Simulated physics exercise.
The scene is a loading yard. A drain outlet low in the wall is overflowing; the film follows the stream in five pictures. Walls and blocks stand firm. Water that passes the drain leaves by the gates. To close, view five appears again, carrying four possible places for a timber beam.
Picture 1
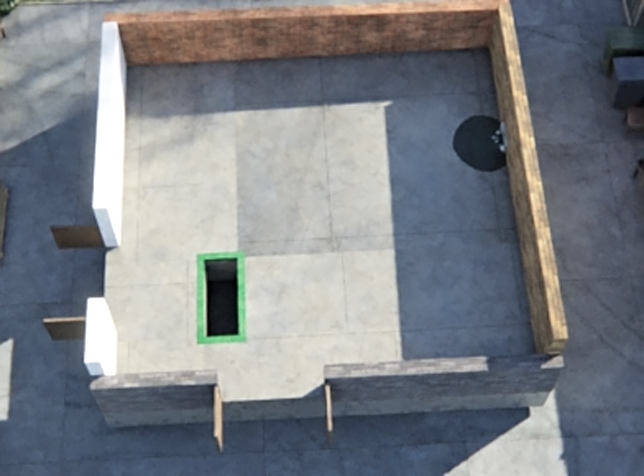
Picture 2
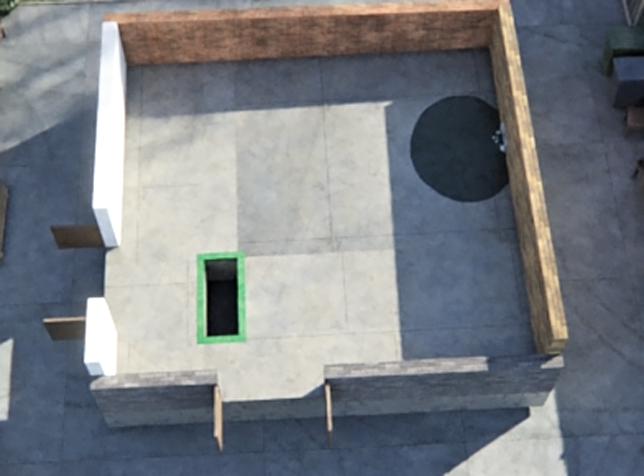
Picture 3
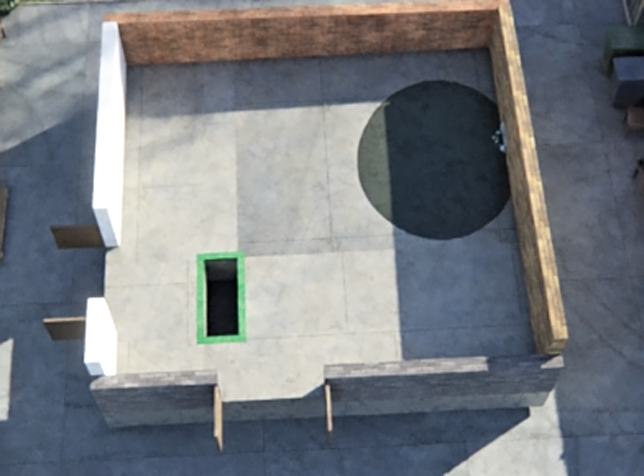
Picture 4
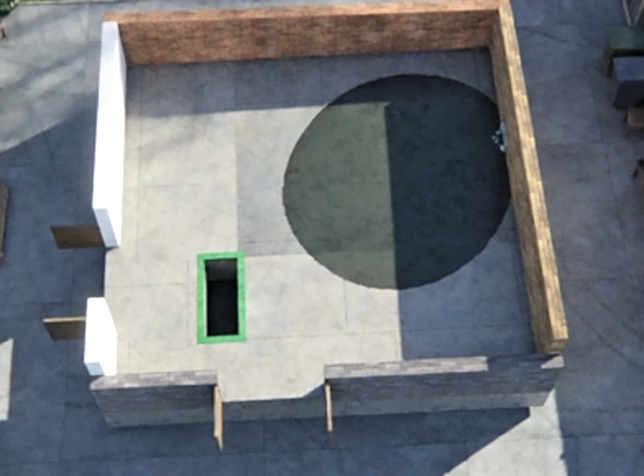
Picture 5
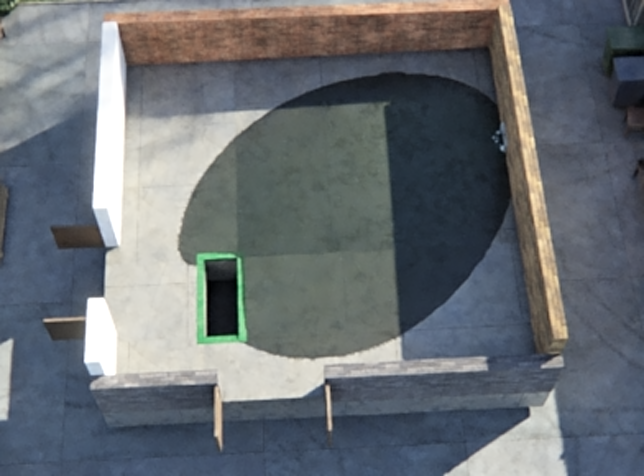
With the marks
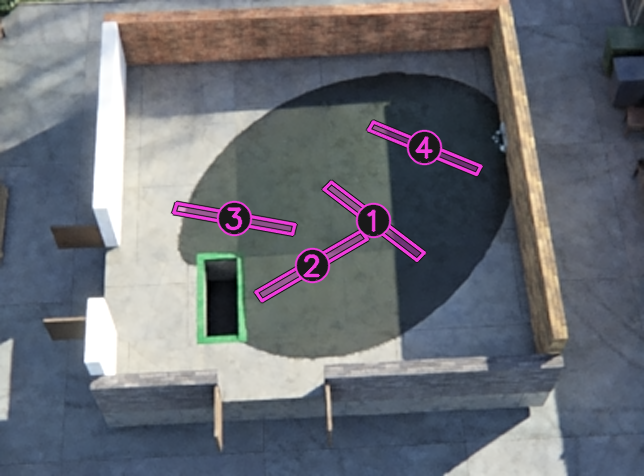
Dark water spreading from the right wall across a walled concrete yard, widening leftward until it reaches a green-edged drain.
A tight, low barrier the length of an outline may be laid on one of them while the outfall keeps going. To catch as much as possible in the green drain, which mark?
Position 2.
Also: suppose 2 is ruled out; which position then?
3 it is.
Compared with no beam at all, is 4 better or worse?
It is worse.
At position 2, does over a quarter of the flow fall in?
Yes.
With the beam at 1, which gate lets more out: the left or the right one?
The left one.
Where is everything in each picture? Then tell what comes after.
Outfall at (505, 138); green drain at (221, 297); open gate at (273, 386); open gate at (118, 289); water covers 2 % of the ground and shows as far out as (461, 133); green drain still dry.
Water covers 7 % of the ground and shows as far out as (427, 179); green drain still dry.
Water covers 15 % of the ground and shows as far out as (388, 218); green drain still dry.
Water covers 28 % of the ground and shows as far out as (313, 252); green drain still dry.
Water covers 47 % of the ground and shows as far out as (195, 258); green drain taking water.
On the marked copy, 1 from (327, 185) to (420, 256); 2 from (259, 296) to (364, 235); 3 from (175, 208) to (293, 229); 4 from (371, 126) to (478, 170).
With 1, about 14 % of the stream runs into the green drain, about 84 % out by the gates.
With 2, about 38 % of the stream runs into the green drain, about 60 % out by the gates.
With 3, about 30 % of the stream runs into the green drain, about 68 % out by the gates.
With 4, about 16 % of the stream runs into the green drain, about 84 % out by the gates.
